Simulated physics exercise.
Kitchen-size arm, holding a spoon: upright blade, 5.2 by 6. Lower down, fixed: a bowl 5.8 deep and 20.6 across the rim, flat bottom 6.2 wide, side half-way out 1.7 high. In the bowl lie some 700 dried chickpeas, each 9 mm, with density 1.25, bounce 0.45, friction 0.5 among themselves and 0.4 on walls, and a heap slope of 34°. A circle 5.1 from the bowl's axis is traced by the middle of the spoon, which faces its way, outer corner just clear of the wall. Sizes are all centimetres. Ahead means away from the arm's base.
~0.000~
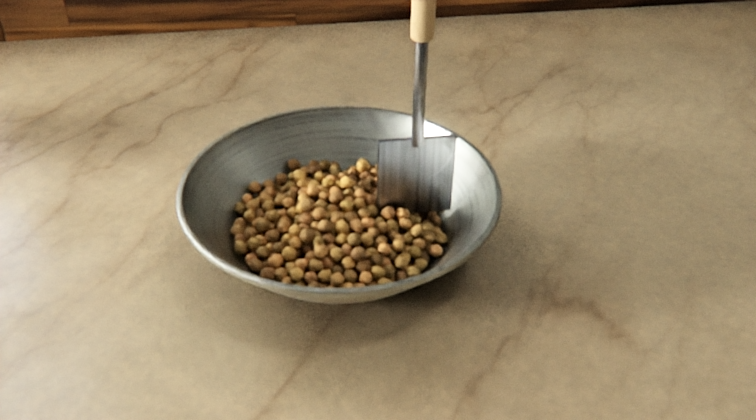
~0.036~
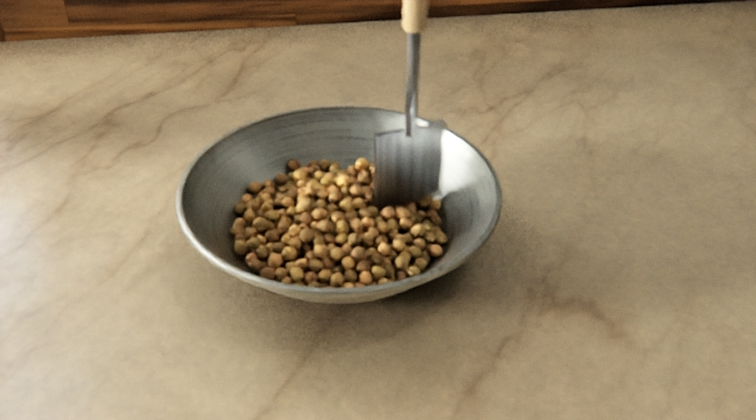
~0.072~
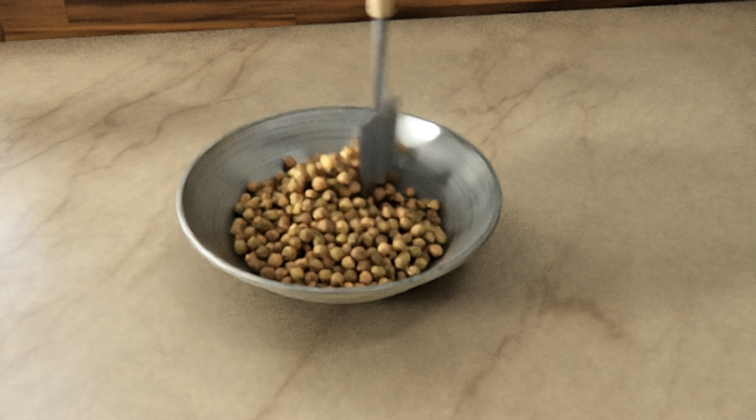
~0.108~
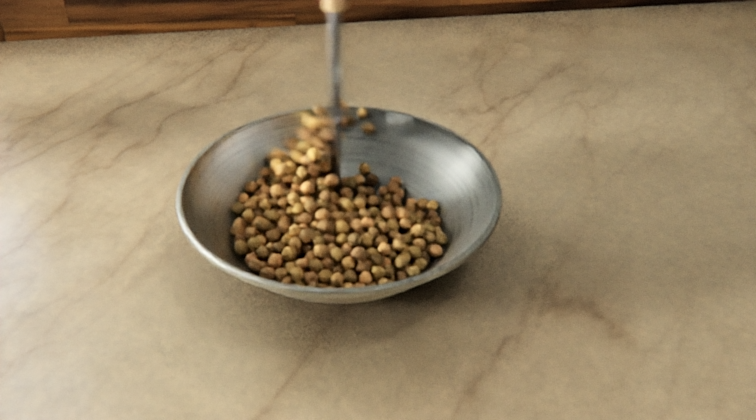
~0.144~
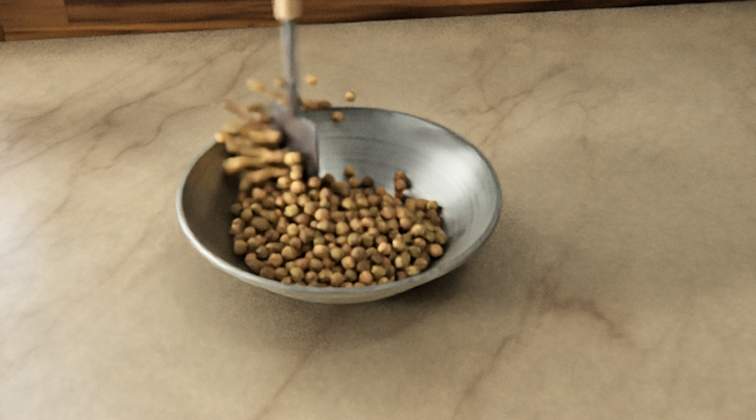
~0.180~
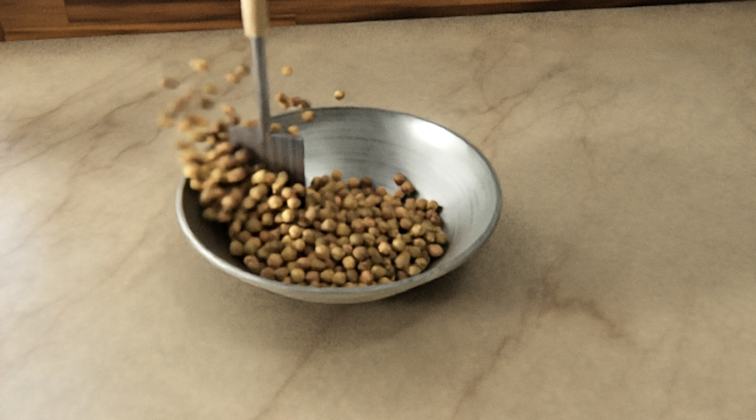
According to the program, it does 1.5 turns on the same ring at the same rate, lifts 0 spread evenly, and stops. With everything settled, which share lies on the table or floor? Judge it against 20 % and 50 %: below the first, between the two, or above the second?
Between 20 and 50 %.
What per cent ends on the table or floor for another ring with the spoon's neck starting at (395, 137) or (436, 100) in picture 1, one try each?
35 and 5 per cent.
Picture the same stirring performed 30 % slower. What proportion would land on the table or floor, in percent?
It would come to around 20 percent.
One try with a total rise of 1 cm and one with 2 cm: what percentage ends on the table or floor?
Near 25 in a hundred, then near 15 in a hundred.
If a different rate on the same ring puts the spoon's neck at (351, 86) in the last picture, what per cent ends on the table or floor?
Some 10 per cent.
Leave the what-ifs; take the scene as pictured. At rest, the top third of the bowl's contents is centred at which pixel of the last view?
The centre is near pixel (330, 227).
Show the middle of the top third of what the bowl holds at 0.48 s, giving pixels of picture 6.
Near pixel (333, 184).
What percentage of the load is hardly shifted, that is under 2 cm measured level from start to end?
I'd guess close to 40 percent of the load.
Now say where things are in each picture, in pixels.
In the first picture, spoon neck at (418, 118), 0° round; upper third of the load around (334, 216), from x 240 to 440, top at y 165; 701 in the bowl.
In the second picture, spoon neck at (411, 107), 16° round; upper third of the load around (335, 215), from x 240 to 440, top at y 165.
In the third picture, spoon neck at (380, 91), 51° round; upper third of the load around (329, 208), from x 240 to 440, top at y 145.
In the fourth picture, spoon neck at (336, 85), 85° round; upper third of the load around (316, 205), from x 240 to 440, top at y 105.
In the fifth picture, spoon neck at (293, 93), 120° round; upper third of the load around (294, 203), from x 225 to 440, top at y 80; 697 in the bowl, 4 in flight or on the tool.
In the sixth picture, spoon neck at (264, 112), 156° round; upper third of the load around (273, 206), from x 165 to 440, top at y 65; 680 in the bowl, 21 in flight or on the tool.
After 0.33 s, 301° round, highest piece 10 above the table; 579 in the bowl, 44 on the table or floor, 78 in flight or on the tool.
After 0.48 s, 88° round, highest piece 9 above the table; 488 in the bowl, 152 on the table or floor, 61 in flight or on the tool.
After 0.76 s, 180° round, highest piece 6 above the table; 456 in the bowl, 245 on the table or floor.
After 1.46 s, 180° round, highest piece 4 above the table; 456 in the bowl, 245 on the table or floor.
At rest, 456 in the bowl, 245 on the table or floor. That is 35 % on the table or floor.
